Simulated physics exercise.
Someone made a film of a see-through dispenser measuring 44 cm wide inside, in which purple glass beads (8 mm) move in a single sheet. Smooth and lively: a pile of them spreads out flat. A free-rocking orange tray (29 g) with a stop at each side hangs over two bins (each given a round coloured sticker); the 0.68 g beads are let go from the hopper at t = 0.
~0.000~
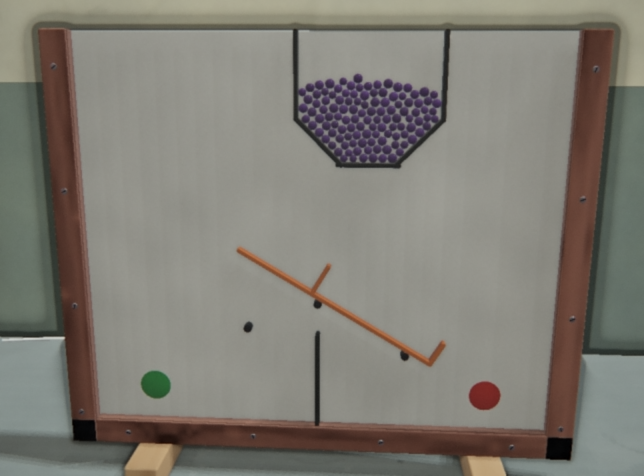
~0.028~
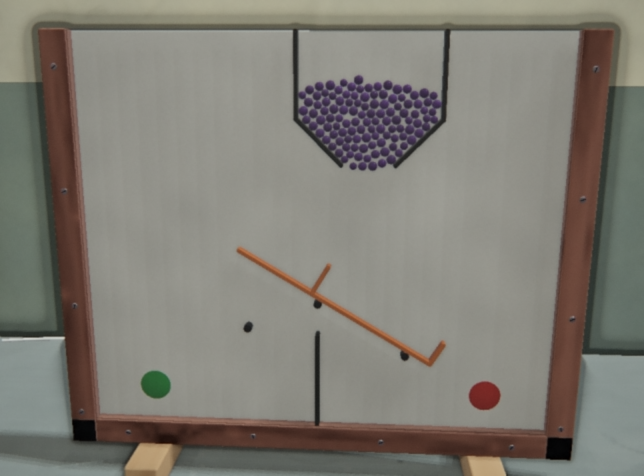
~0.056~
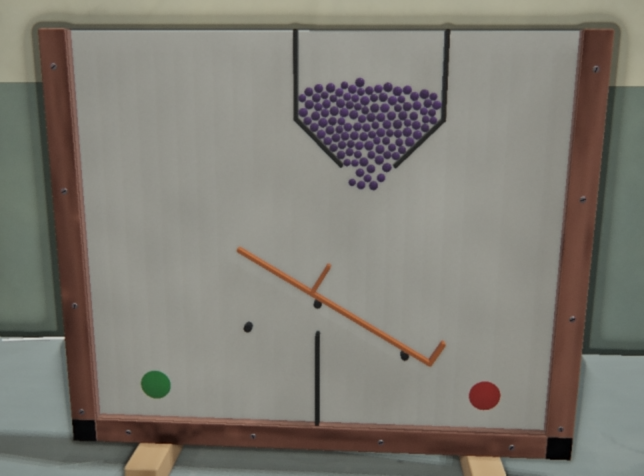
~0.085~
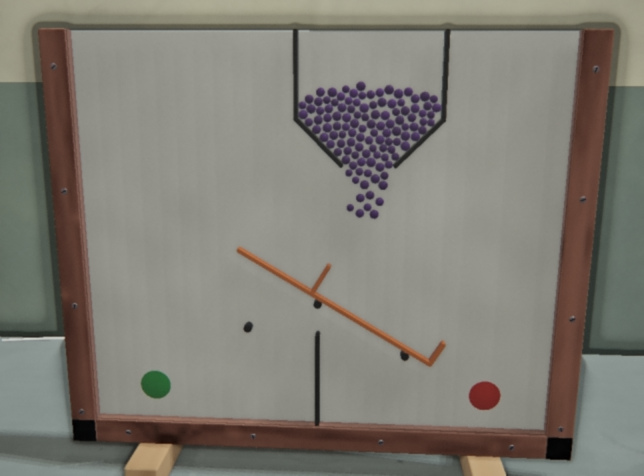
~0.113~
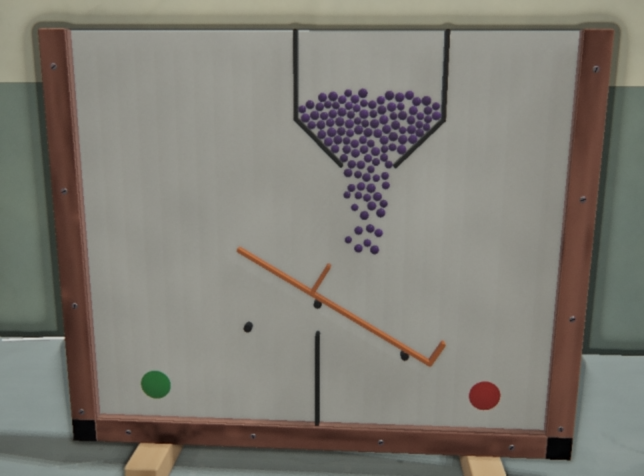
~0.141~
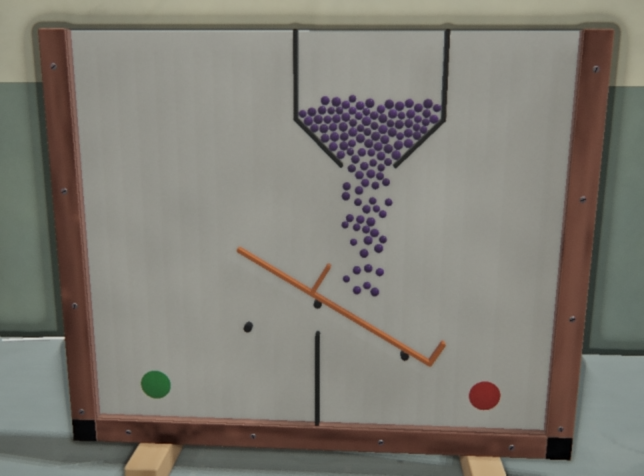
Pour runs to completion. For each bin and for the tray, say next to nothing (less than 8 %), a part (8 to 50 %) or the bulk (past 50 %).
Red bin: More than half, green bin: Very little, tray: A moderate portion.
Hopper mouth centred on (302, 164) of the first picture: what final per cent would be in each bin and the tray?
The red bin ends with 15 %, the green bin with 35 %, and the tray with 50 %.
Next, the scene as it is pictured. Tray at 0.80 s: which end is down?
At that moment the tray sits with its right end down.
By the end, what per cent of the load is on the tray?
I'd put it at close to 40 per cent.
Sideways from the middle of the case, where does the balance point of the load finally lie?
10 cm right.
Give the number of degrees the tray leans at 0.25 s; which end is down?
30°, right end low.
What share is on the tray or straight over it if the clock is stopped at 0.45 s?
75%, give or take.
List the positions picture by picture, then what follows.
In the first picture, gate shut, about 120 beads in the hopper; its mouth (341, 165) to (395, 166); tray right end down 31°; its ends (239, 250) and (430, 363), top of its upright wall (329, 267); pivot (318, 304); stops (248, 327) and (405, 355); a lip at the right end; red bin (485, 396), green bin (156, 385).
In the second picture, 3 out; leading bead (353, 166); tray right end down 31°.
In the third picture, 8 out; leading bead (374, 186); tray right end down 31°.
In the fourth picture, 17 out; leading bead (374, 214); tray right end down 31°.
In the fifth picture, 26 out; leading bead (375, 250); tray right end down 31°.
In the sixth picture, 37 out; leading bead (375, 292); tray right end down 31°; its ends (239, 250) and (430, 363), top of its upright wall (329, 267).
After 0.25 s 55 % have left the hopper; tray right end down 31°; on or over it 50 %, past it to the left 0 %, to the right 5 %.
After 0.45 s 100 % have left the hopper; tray right end down 31°; on or over it 75 %, past it to the left 0 %, to the right 25 %.
After 0.80 s 100 % have left the hopper; tray right end down 31°; on or over it 50 %, past it to the left 0 %, to the right 50 %.
All still by 1.8 s, red bin 60 %, green bin 0 %, tray 40 %; tray right end down 31°.
